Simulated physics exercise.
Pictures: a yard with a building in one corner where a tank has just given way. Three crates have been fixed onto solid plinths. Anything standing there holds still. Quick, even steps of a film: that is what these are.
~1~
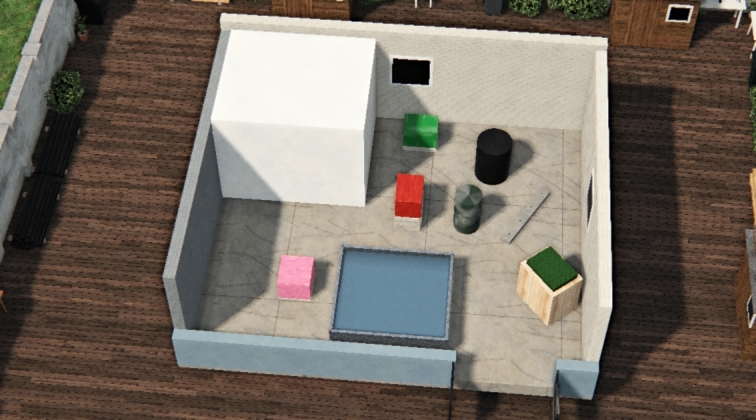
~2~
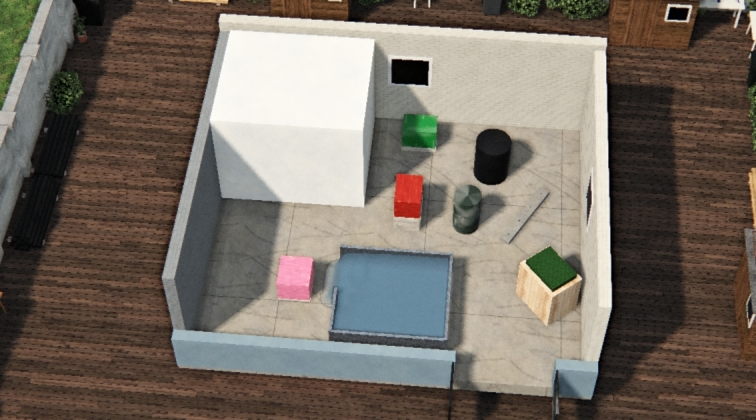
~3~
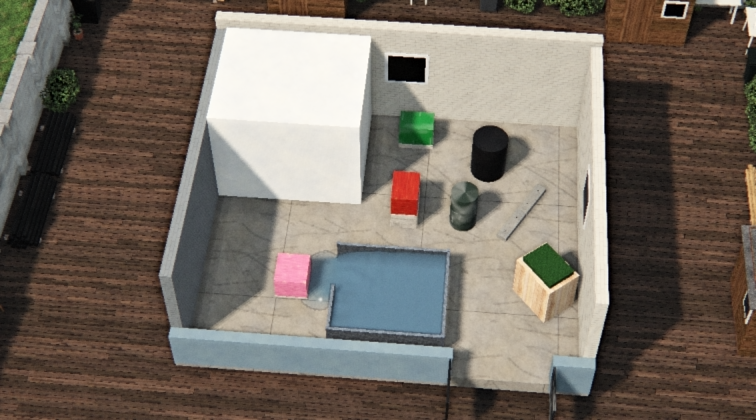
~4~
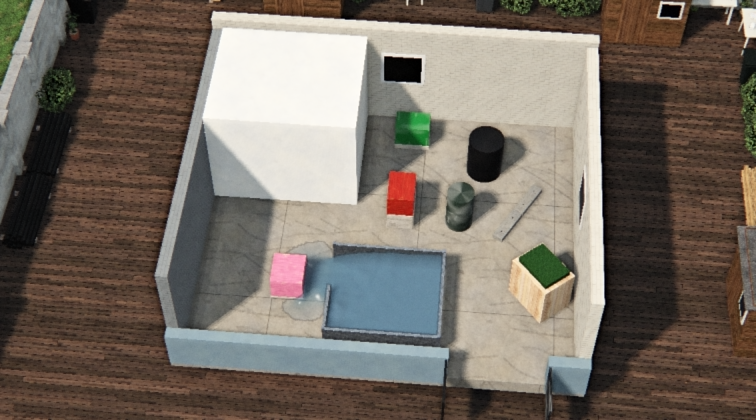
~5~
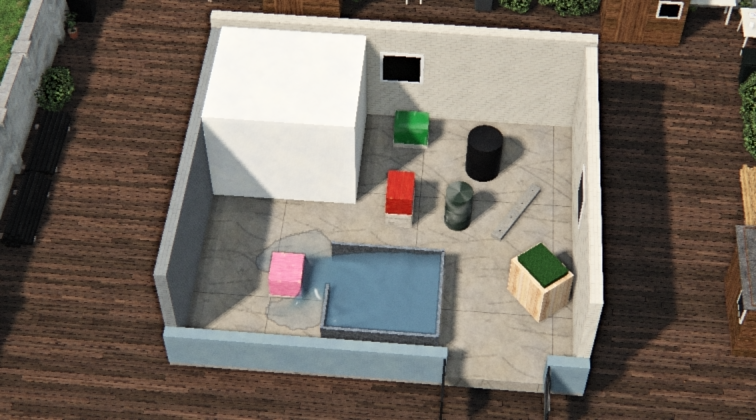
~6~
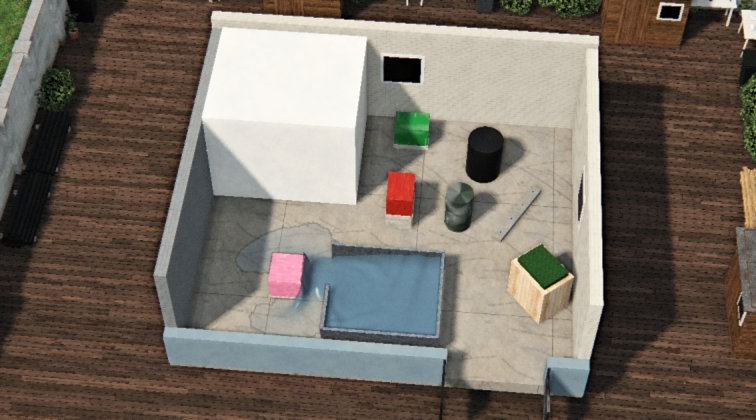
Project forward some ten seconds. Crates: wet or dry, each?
Pink crate wet, red crate dry, green crate dry.
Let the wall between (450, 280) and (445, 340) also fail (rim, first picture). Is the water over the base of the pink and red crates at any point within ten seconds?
The pink crate is not reached; the red crate is not reached.
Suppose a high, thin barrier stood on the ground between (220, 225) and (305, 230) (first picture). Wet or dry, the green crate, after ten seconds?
Green: Left dry.
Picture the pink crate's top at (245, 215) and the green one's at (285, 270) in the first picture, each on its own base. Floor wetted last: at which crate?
Answer: The crate marked red.
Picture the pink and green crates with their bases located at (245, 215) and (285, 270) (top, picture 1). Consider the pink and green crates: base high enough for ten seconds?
My reading: The pink one is flooded, the green one is flooded.
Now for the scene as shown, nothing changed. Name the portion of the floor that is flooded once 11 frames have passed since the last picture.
My guess is around 25 in a hundred.
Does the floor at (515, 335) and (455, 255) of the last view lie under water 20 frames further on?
Going in order, I'd say clear for the first and clear for the second.
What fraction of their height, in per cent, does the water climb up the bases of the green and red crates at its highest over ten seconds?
Peak levels: Approx. 20 % then 20 %.
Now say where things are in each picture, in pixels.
In the first frame, still water in the tank at (393, 293).
In the second frame, the front is at (336, 263), out from the gap at (341, 279).
In the third frame, water pours out at (338, 277) and has run to a hidden place.
In the fourth frame, water pours out at (334, 278) and has run to a hidden place.
In the fifth frame, water pours out at (332, 277) and has run to (262, 258).
In the sixth frame, water pours out at (332, 278) and has run to (243, 255).
A moment on, water covers 20 % of the floor; the pink crate water round its plinth, the red crate not reached, the green crate not reached.
Next, water covers 25 % of the floor; the pink crate water round its plinth, the red crate not reached, the green crate not reached.
Then, water covers 35 % of the floor; the pink crate water round its plinth, the red crate water round its plinth, the green crate not reached.
Later, water covers 45 % of the floor; the pink crate water round its plinth, the red crate water round its plinth, the green crate water round its plinth.
In the end, water covers 65 % of the floor; the pink crate was topped, the red crate stayed above the water, the green crate stayed above the water.
